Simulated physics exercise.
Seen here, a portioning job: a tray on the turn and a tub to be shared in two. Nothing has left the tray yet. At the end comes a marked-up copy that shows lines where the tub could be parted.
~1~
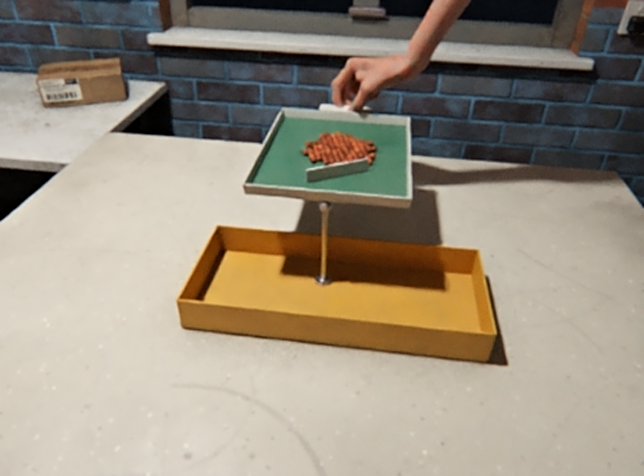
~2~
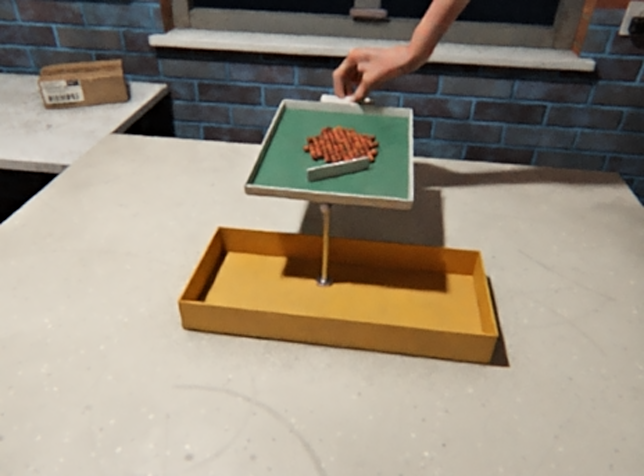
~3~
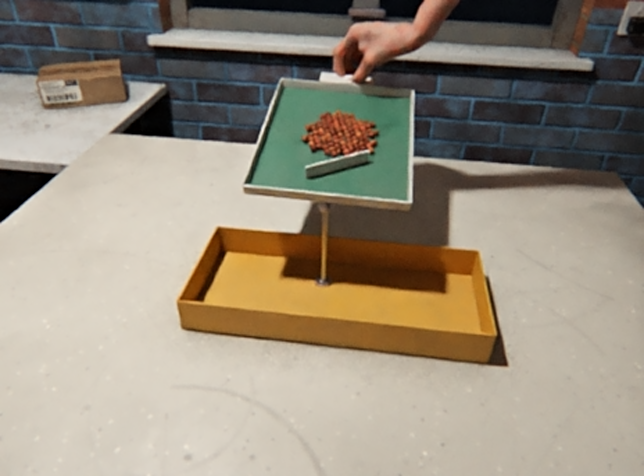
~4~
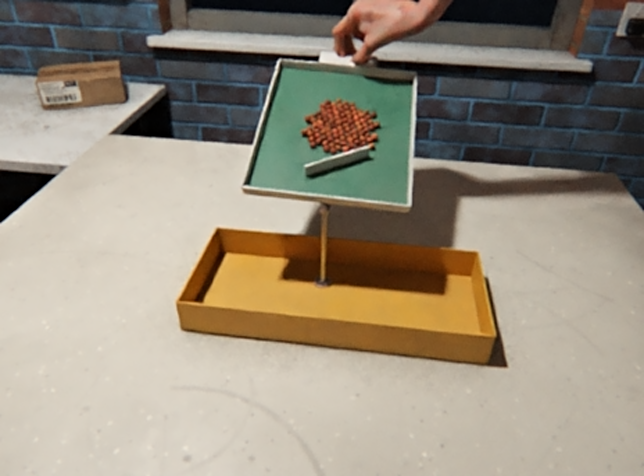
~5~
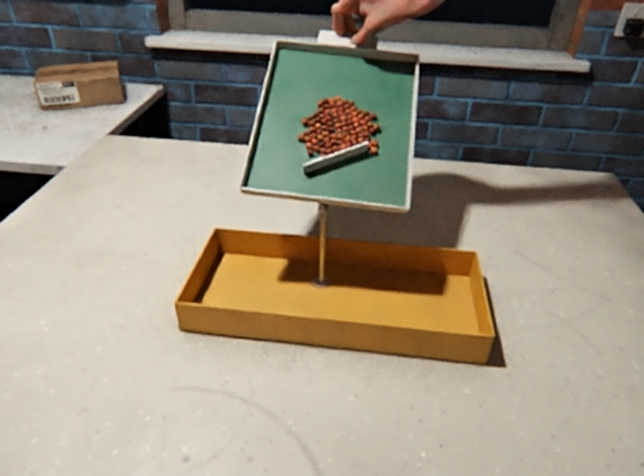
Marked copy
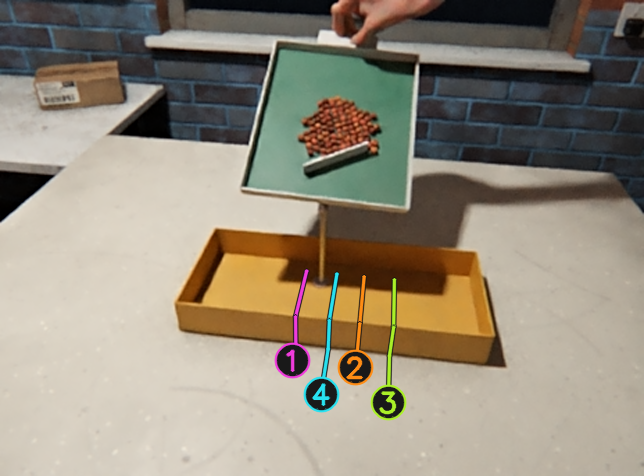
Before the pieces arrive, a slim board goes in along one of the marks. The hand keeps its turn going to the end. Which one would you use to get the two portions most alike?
1 beats the others.
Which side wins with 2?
The left side.
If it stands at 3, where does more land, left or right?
More lands on the left.
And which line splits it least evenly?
The answer is 3.
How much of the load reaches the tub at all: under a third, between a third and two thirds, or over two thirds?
About that: Over two thirds.
On the marked copy, line 1 crosses the front rim at (295, 315); line 2 crosses the front rim at (359, 322); line 3 crosses the front rim at (393, 326); line 4 crosses the front rim at (329, 319).
With 1, of what is caught, about two thirds on the left of the divider, about a third on the right.
With 2, of what is caught, most on the left of the divider, about a quarter on the right.
With 3, of what is caught, nearly all on the left of the divider, a small part on the right.
With 4, of what is caught, most on the left of the divider, about a quarter on the right.
